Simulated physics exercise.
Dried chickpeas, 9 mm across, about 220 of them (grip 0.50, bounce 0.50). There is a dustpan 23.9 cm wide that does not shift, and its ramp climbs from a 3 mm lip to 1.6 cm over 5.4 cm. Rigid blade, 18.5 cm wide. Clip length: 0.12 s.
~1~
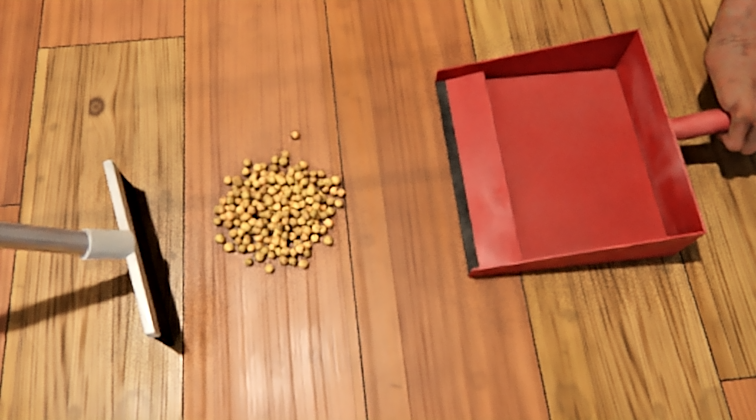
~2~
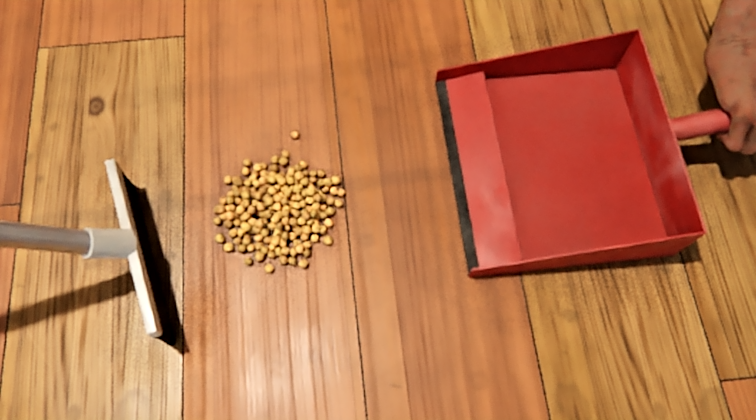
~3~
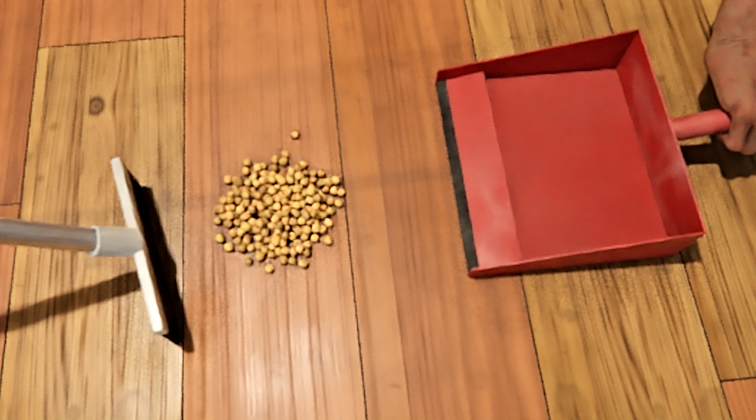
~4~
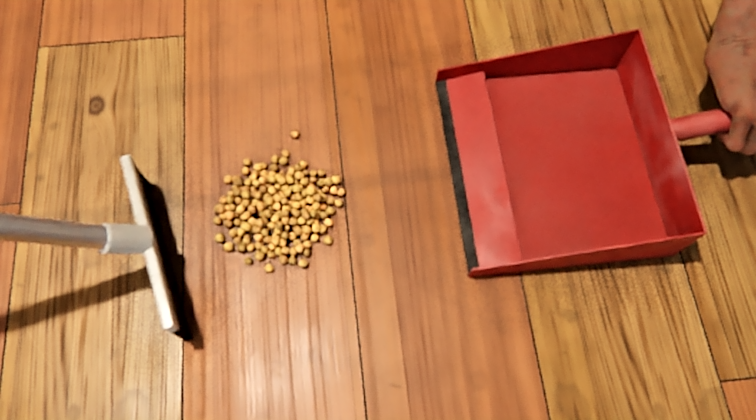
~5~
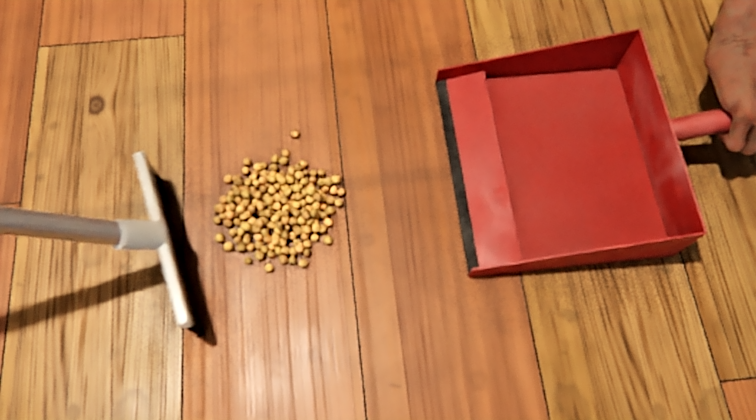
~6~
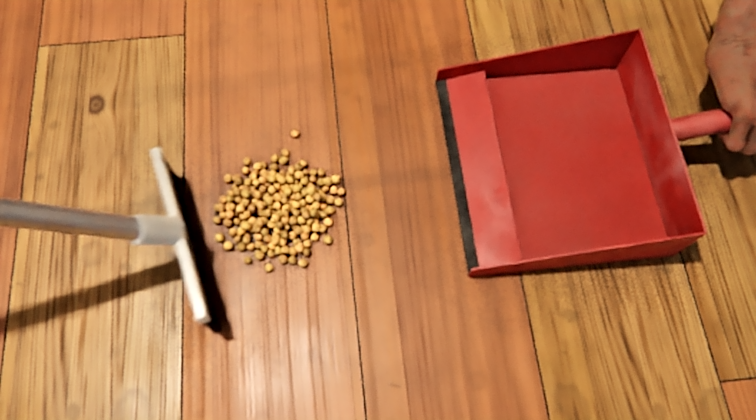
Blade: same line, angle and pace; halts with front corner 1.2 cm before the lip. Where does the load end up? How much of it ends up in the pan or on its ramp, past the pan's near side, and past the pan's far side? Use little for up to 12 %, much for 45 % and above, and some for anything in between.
In the pan or on its ramp: Some; past the pan's near side: Little; past the pan's far side: Little.
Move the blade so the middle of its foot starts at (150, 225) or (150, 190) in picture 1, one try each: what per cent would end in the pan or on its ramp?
35 and 30 per cent, roughly.
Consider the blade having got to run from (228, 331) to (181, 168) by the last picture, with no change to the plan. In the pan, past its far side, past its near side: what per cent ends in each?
You'd see pan at 25, far at 0 and near at 5.
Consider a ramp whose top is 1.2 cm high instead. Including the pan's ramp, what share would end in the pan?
With that ramp, near 30 per cent.
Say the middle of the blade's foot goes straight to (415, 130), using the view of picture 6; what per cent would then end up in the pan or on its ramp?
Some 40 percent.
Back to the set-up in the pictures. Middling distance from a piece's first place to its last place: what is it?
Somewhere around 18 centimetres.
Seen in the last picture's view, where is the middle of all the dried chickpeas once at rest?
Somewhere near (442, 156) in the last picture.
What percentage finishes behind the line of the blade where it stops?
Some 5 percent of it.
Then, 0.17 s after the last picture, middle of the blade 16 cm from the lip; 0 % over the lip, far side 0 %, near side 0 %.
Then, 0.29 s after the last picture, middle of the blade 7 cm from the lip; 0 % over the lip, far side 0 %, near side 0 %.
Then, 0.55 s after the last picture, middle of the blade 4 cm from the lip; 25 % over the lip, far side 5 %, near side 0 %.
In the end, pan 25 %, near side 0 %, far side 5 %, in front of the lip or behind the blade 70 %.
